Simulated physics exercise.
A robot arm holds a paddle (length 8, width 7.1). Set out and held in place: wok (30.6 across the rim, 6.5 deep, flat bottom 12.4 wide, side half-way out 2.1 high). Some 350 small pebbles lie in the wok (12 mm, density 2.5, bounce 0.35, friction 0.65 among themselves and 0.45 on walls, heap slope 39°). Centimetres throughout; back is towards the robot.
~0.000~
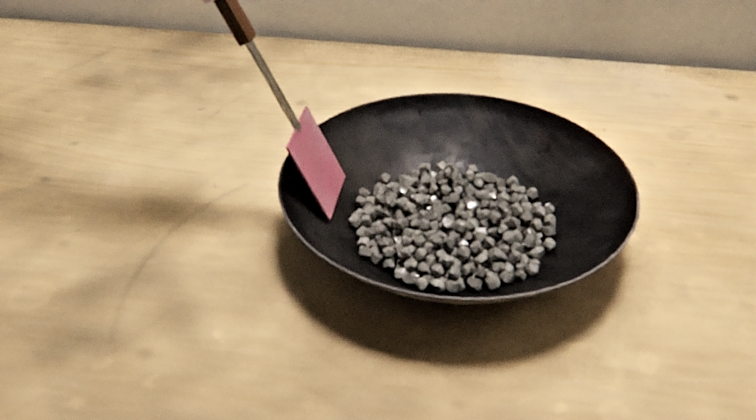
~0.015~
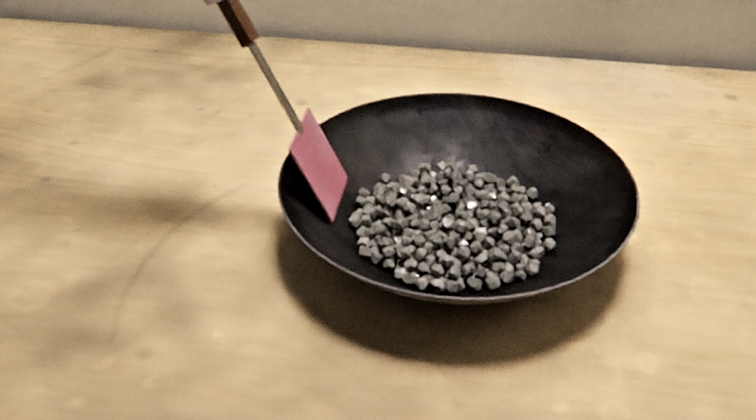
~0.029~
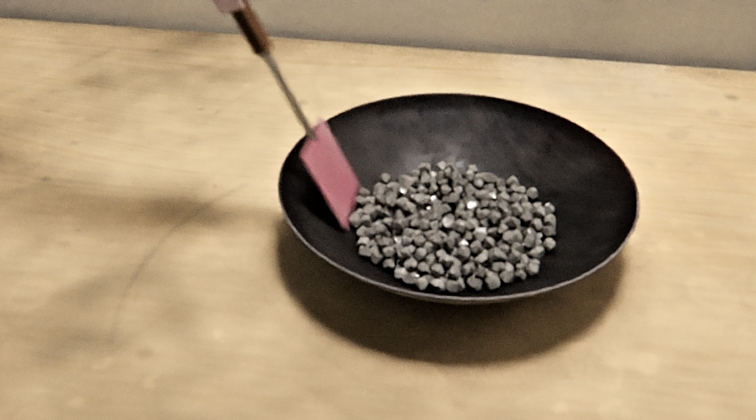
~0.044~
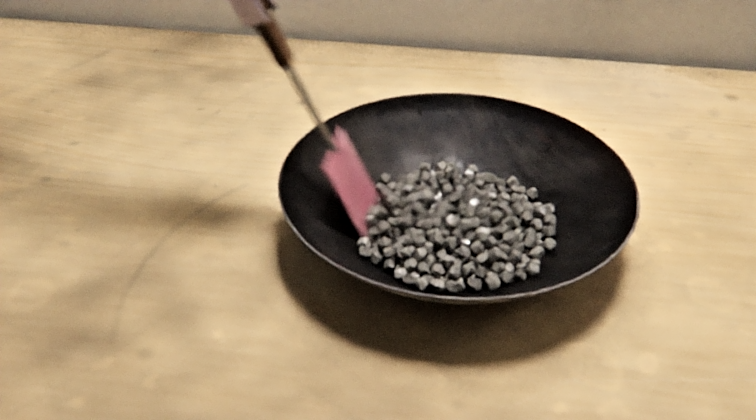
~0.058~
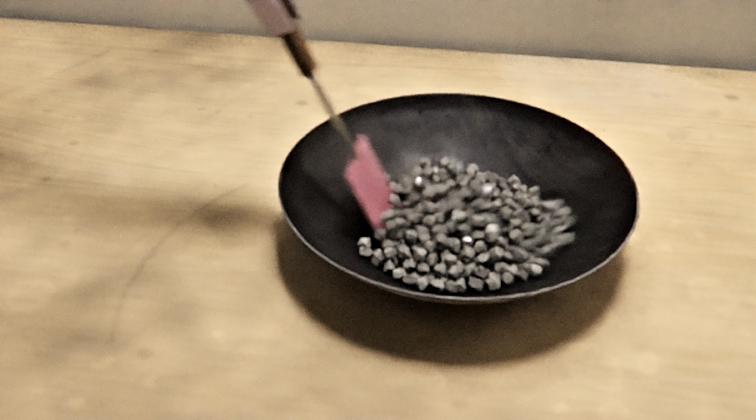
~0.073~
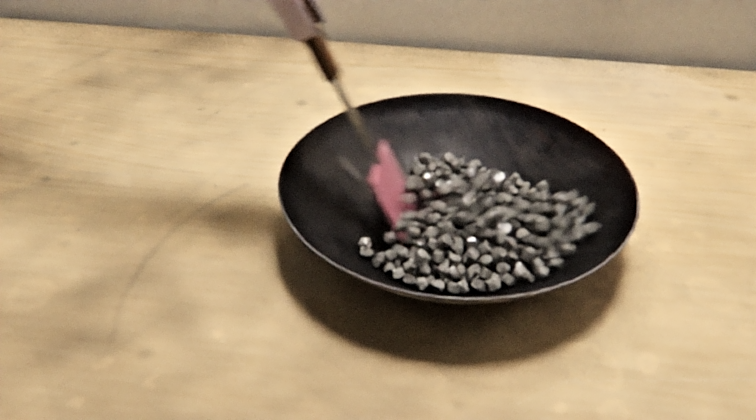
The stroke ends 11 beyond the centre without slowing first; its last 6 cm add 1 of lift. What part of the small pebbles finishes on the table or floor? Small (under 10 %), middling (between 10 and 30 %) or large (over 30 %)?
Answer: Large; over 30 % of the small pebbles finish on the table or floor.
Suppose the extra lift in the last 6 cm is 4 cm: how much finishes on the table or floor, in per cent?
About 35 per cent.
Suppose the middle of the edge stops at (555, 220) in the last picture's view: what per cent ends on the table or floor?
Some 30 per cent.
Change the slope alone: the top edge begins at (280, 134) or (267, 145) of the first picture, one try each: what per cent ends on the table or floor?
Some 40 and 40 per cent.
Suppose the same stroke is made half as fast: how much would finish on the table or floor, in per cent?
Then about 25 per cent.
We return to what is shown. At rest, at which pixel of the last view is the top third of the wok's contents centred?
At about (479, 248).
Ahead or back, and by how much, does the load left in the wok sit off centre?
Some 2.0 cm ahead.
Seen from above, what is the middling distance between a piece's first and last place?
About 6 cm.
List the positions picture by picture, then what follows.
Paddle top edge at (297, 126), sloping 65°; upper third of the load around (446, 219), from x 355 to 550, top at y 170; 349 in the wok, in the first picture.
Paddle top edge at (299, 128), sloping 65°; upper third of the load around (446, 219), from x 355 to 550, top at y 170, in the second picture.
Paddle top edge at (312, 136), sloping 65°; upper third of the load around (446, 219), from x 355 to 550, top at y 170, in the third picture.
Paddle top edge at (333, 148), sloping 65°; upper third of the load around (447, 219), from x 365 to 550, top at y 165, in the fourth picture.
Paddle top edge at (355, 156), sloping 65°; upper third of the load around (457, 218), from x 365 to 565, top at y 165, in the fifth picture.
Paddle top edge at (377, 160), sloping 65°; upper third of the load around (471, 211), from x 350 to 590, top at y 160; 349 in the wok, in the sixth picture.
After 0.11 s, sloping 65°, highest piece 17 above the table; 348 in the wok, 1 on the blade or in flight.
After 0.15 s, sloping 65°, highest piece 27 above the table; 343 in the wok, 6 on the blade or in flight.
After 0.36 s, sloping 65°, highest piece 59 above the table; 195 in the wok, 31 on the table or floor, 123 on the blade or in flight.
After 1.41 s, sloping 65°, highest piece 4 above the table; 195 in the wok, 154 on the table or floor.
At rest, 195 in the wok, 154 on the table or floor. That is 44 % on the table or floor.
